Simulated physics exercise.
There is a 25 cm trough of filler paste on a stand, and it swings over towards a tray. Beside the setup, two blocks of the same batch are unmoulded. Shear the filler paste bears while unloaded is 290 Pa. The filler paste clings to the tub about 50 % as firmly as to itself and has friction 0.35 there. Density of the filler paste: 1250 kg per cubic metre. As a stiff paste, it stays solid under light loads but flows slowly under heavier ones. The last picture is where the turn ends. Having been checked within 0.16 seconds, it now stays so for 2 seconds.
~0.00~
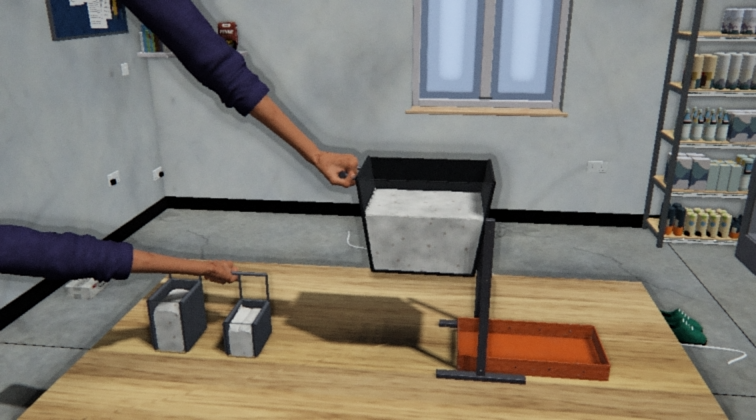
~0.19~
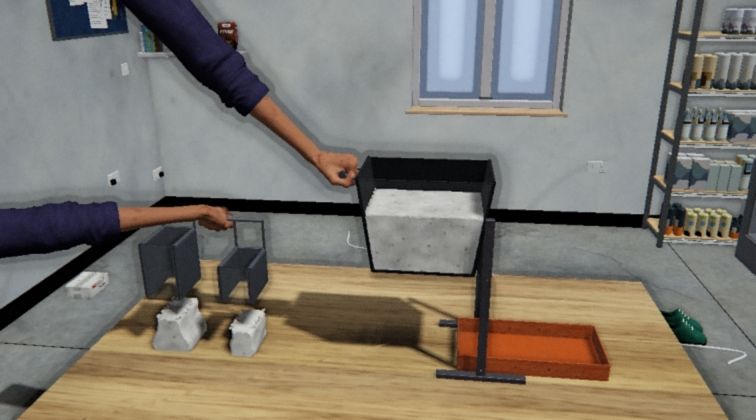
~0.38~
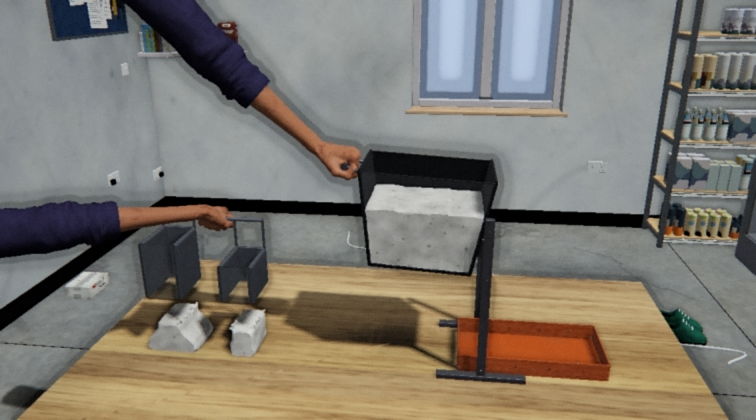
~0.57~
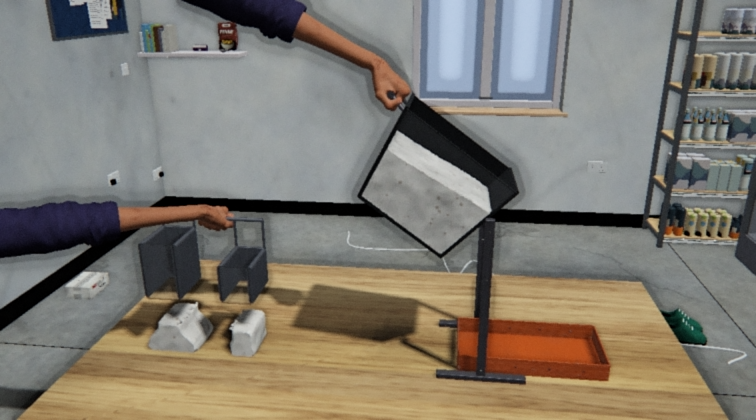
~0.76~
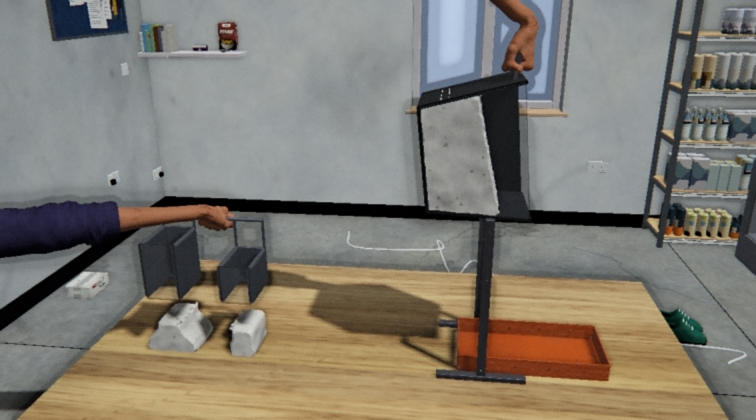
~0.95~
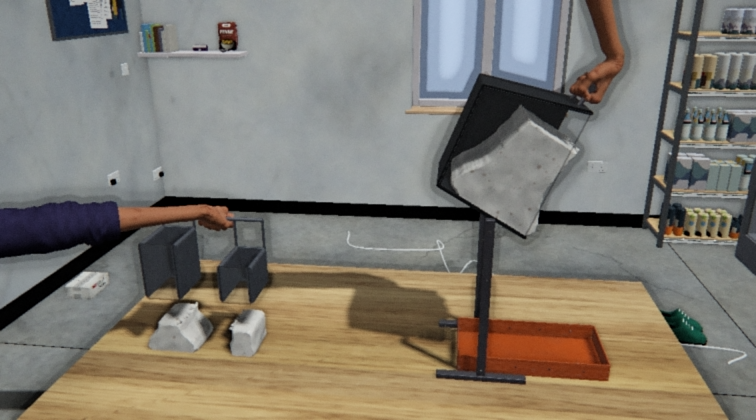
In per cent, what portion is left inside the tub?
Some 0 per cent is left inside the tub.
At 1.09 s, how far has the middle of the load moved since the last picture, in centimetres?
21 cm.
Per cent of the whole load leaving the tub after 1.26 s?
Near 0 %.
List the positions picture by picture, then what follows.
In the first picture, handle-side rim at (359, 178), tilt 0 degrees; top of the filler paste at (371, 214); blocks stand 14 cm, 8.9 cm (left to right).
In the second picture, handle-side rim at (359, 178), tilt 0 degrees; top of the filler paste at (371, 214); blocks stand 11 cm, 8.7 cm (left to right).
In the third picture, handle-side rim at (361, 171), tilt 3 degrees; top of the filler paste at (371, 209); blocks stand 9.6 cm, 8.7 cm (left to right).
In the fourth picture, handle-side rim at (409, 109), tilt 36 degrees; top of the filler paste at (388, 151); blocks stand 9.6 cm, 8.7 cm (left to right).
In the fifth picture, handle-side rim at (527, 85), tilt 84 degrees; top of the filler paste at (476, 99); blocks stand 9.6 cm, 8.7 cm (left to right).
In the sixth picture, handle-side rim at (591, 116), tilt 112 degrees; top of the filler paste at (532, 123); blocks stand 9.6 cm, 8.7 cm (left to right).
After 1.09 s, the tub is at 112 degrees and holds 23 %.
After 1.26 s, the tub is at 112 degrees and holds 0 %.
After 1.43 s, the tub is at 112 degrees and holds 0 %.
After 1.60 s, the tub is at 112 degrees and holds 0 %.
After 2.95 s, at the end, the tub is at 112 degrees and holds 0 %.
